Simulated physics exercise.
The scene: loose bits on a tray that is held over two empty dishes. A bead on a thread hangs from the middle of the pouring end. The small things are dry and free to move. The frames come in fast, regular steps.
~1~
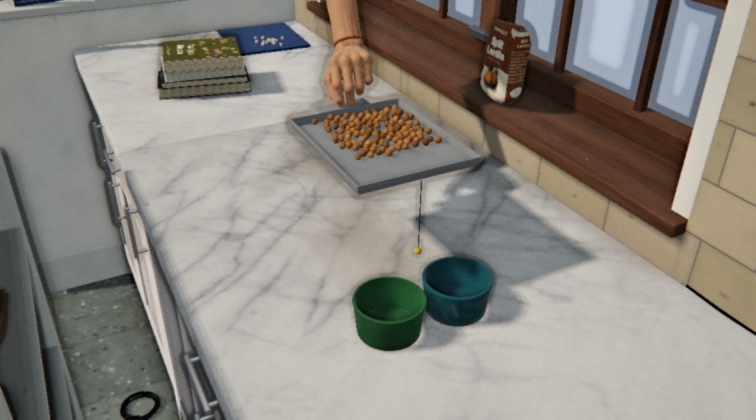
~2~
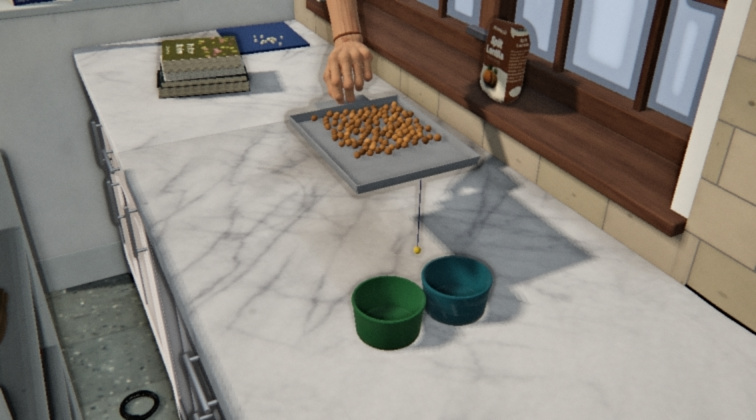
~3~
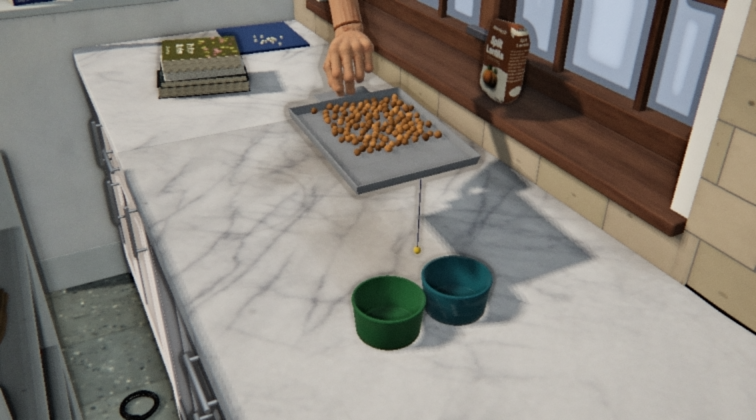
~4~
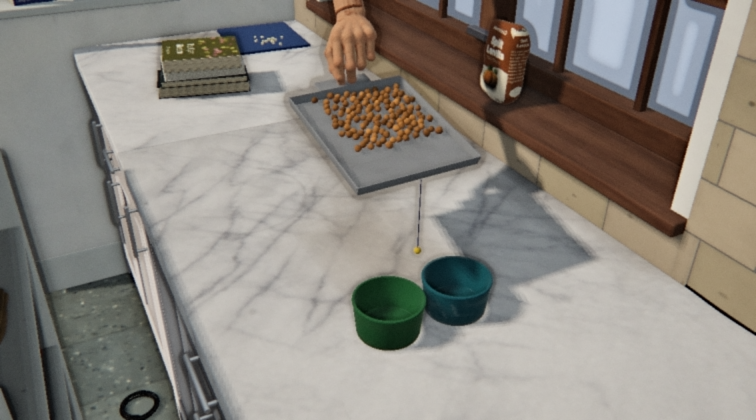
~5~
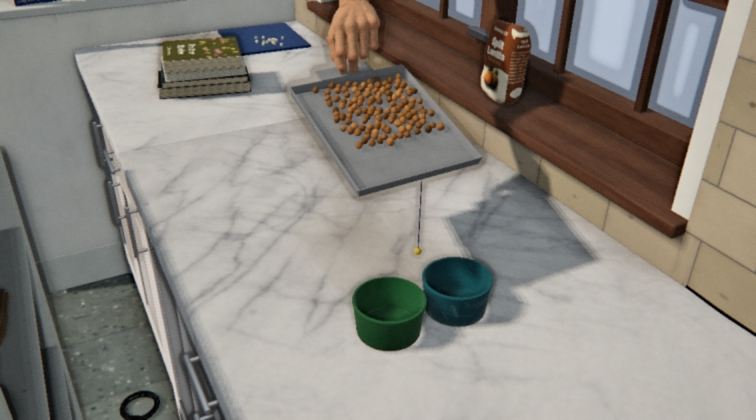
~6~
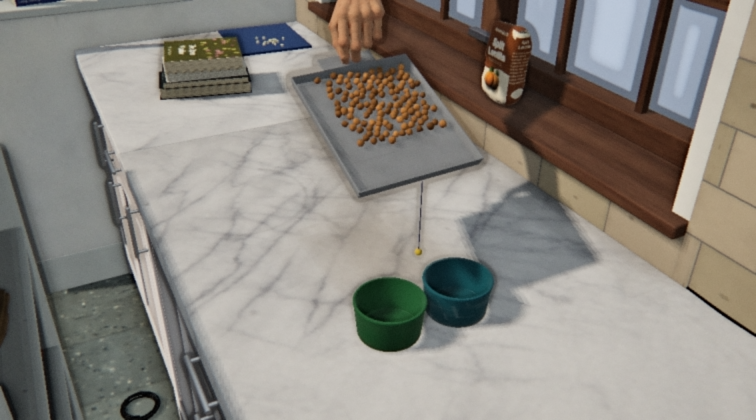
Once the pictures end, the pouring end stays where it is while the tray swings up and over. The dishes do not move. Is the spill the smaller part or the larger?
They take the larger part between them.
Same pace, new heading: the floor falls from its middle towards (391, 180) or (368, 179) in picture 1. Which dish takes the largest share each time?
At the first place the dish on the left, at the second the left-hand dish.
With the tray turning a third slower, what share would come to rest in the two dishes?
Near 80 %.
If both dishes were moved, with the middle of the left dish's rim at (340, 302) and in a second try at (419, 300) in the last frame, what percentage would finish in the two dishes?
The first gives 50 %, the second 60 %.
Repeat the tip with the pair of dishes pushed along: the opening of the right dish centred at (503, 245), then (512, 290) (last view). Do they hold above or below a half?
First not half, then the smaller part.
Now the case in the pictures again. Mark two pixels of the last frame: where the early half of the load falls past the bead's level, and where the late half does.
Early half (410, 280), late half (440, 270).
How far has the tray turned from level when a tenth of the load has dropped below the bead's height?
Around 70° of tilt.
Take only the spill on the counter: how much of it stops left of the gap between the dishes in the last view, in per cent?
Roughly 50 in a hundred.
Just after the last frame, tray tipped steeply; the larger part on the tray; roughly a quarter in the air.
A moment on, tray tipped past a quarter turn; roughly two thirds on the tray; about a tenth in the left dish; about a tenth in the right dish; about a tenth outside both; just a few in the air.
Further on, tray tipped past a quarter turn; roughly half in the left dish; roughly a third in the right dish; roughly a quarter outside both.
When it is over, tray tipped past a quarter turn; roughly half in the left dish; roughly a third in the right dish; roughly a quarter outside both.
